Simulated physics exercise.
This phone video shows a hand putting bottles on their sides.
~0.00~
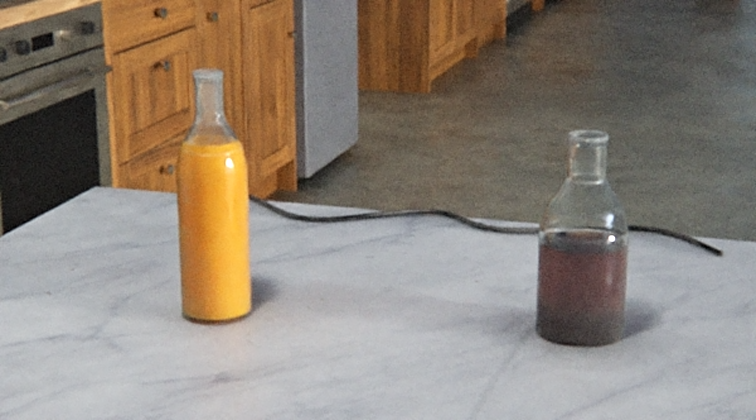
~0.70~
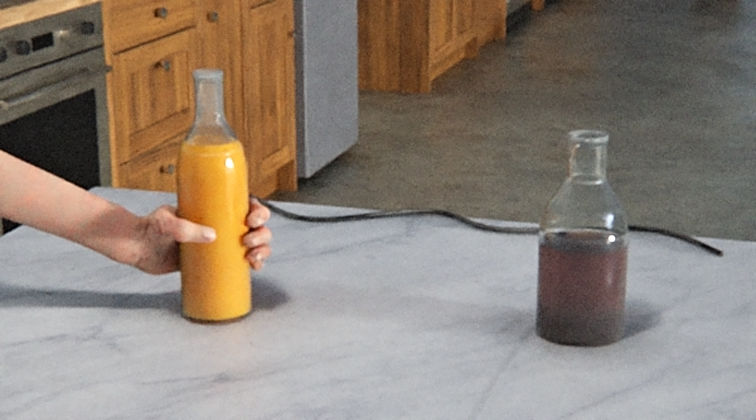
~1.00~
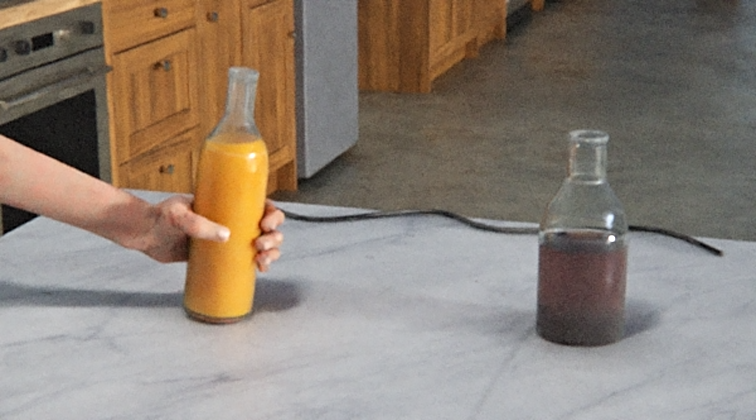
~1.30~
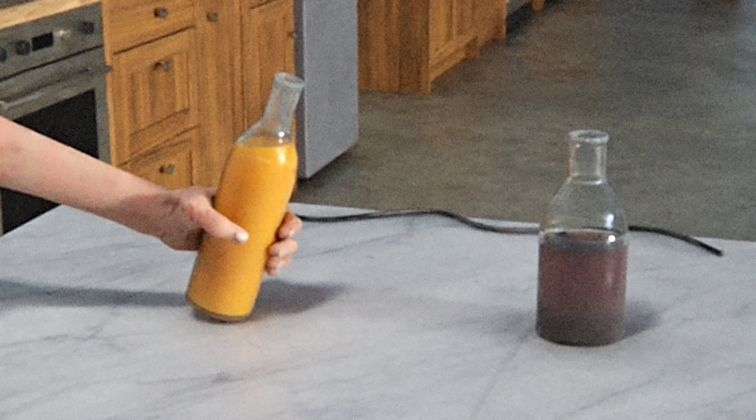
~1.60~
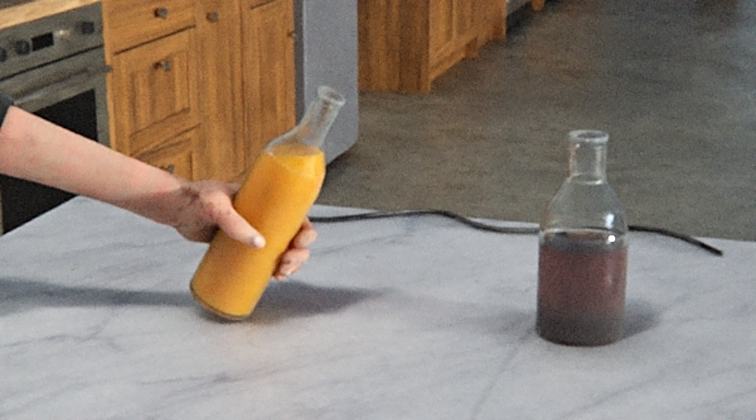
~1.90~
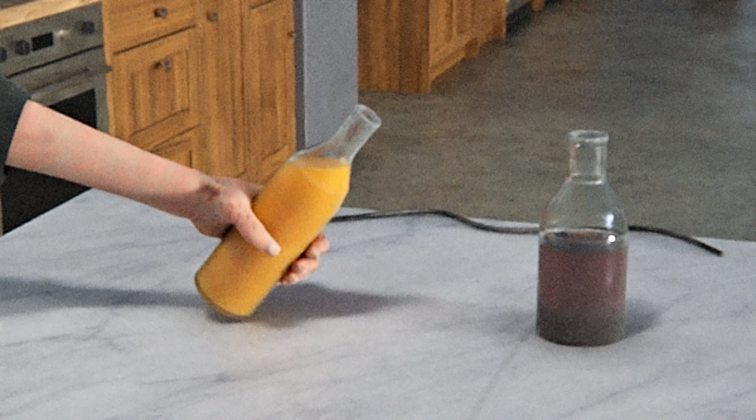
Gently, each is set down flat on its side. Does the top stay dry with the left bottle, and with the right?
Left: No, wet; right: No, wet.
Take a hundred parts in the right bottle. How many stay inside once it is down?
Close to 40 %.
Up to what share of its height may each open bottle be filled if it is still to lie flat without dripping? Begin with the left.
Roughly 22 % and 18 %.
After 2.6 s, the left bottle is nearly down; left bottle, all still inside.
After 3.6 s, the left bottle lies flat; left bottle, a puddle at its mouth.
After 6.5 s, both lie flat; left bottle, a puddle at its mouth; right bottle, a puddle at its mouth.
